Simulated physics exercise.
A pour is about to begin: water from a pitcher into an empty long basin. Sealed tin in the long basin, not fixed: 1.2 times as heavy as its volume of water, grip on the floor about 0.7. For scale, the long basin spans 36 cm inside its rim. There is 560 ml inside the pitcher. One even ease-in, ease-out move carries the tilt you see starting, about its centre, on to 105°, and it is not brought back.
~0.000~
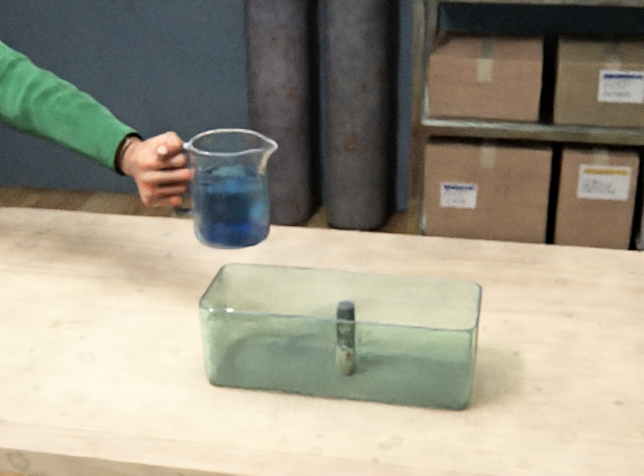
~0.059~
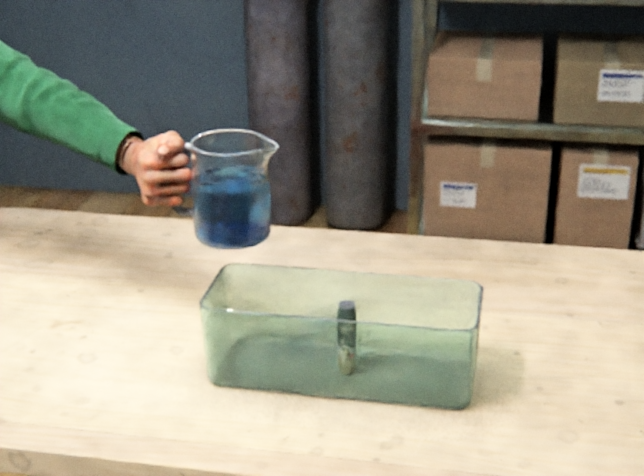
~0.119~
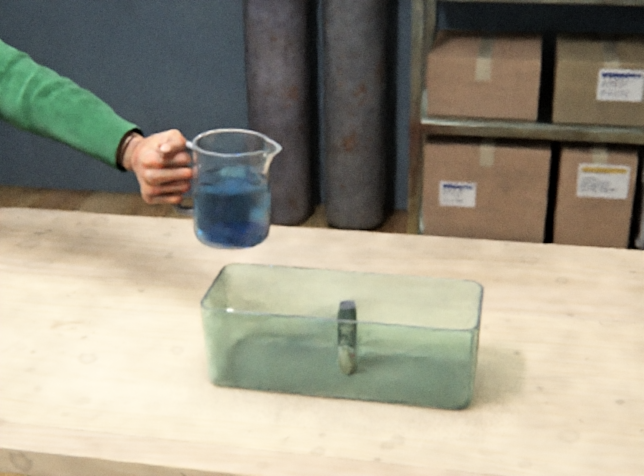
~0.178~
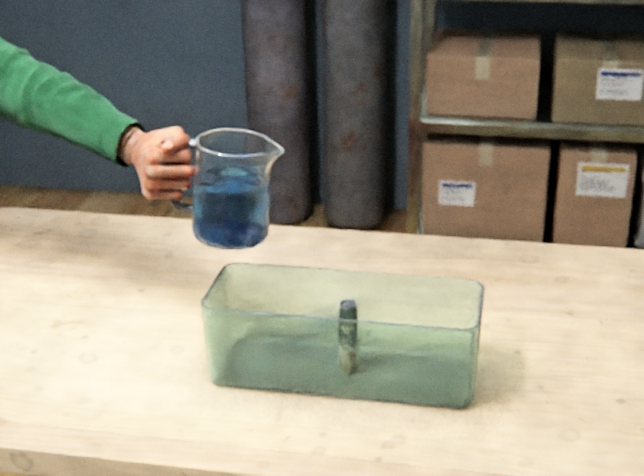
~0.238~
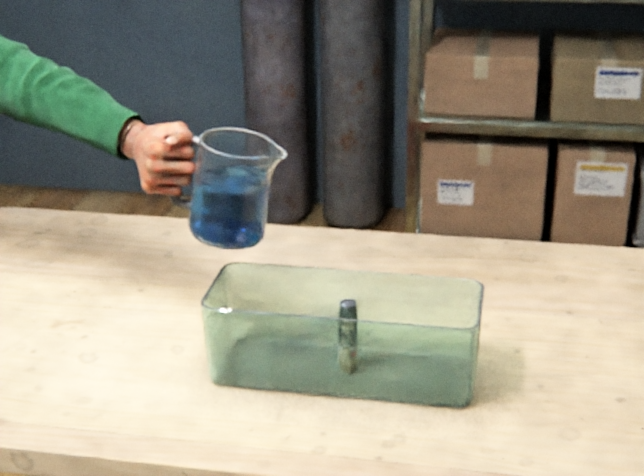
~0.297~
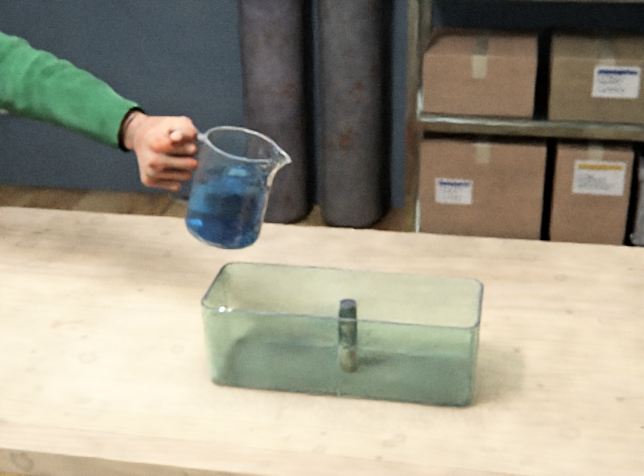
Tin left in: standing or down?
Down.
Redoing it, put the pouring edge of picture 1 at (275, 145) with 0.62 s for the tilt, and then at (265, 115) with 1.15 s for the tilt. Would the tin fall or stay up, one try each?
Trial 1 - tin tips; trial 2 - tin tips.
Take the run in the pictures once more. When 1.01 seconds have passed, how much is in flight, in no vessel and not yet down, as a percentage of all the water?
Close to 22 %.
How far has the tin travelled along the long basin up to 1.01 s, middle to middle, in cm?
Centre to centre, close to 3 cm.
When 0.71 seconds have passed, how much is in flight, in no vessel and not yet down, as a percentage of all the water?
Near 6 per cent of it all.
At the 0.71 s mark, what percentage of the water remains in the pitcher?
About 94 per cent.
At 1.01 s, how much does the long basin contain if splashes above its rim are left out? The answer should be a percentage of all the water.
My estimate is about 36 percent.
By 0.71 s the tilt is 70° and 94 per cent is still to pour; the tin stands where it began.
By 1.01 s the tilt is 100° and 40 per cent is still to pour; the tin leans 32°.
By 1.33 s the tilt is 105° and 6 per cent is still to pour; the tin lies on its side.
By 1.67 s the tilt is 105° and 0 per cent is still to pour; the tin lies on its side.
At rest the tin lies on its side.
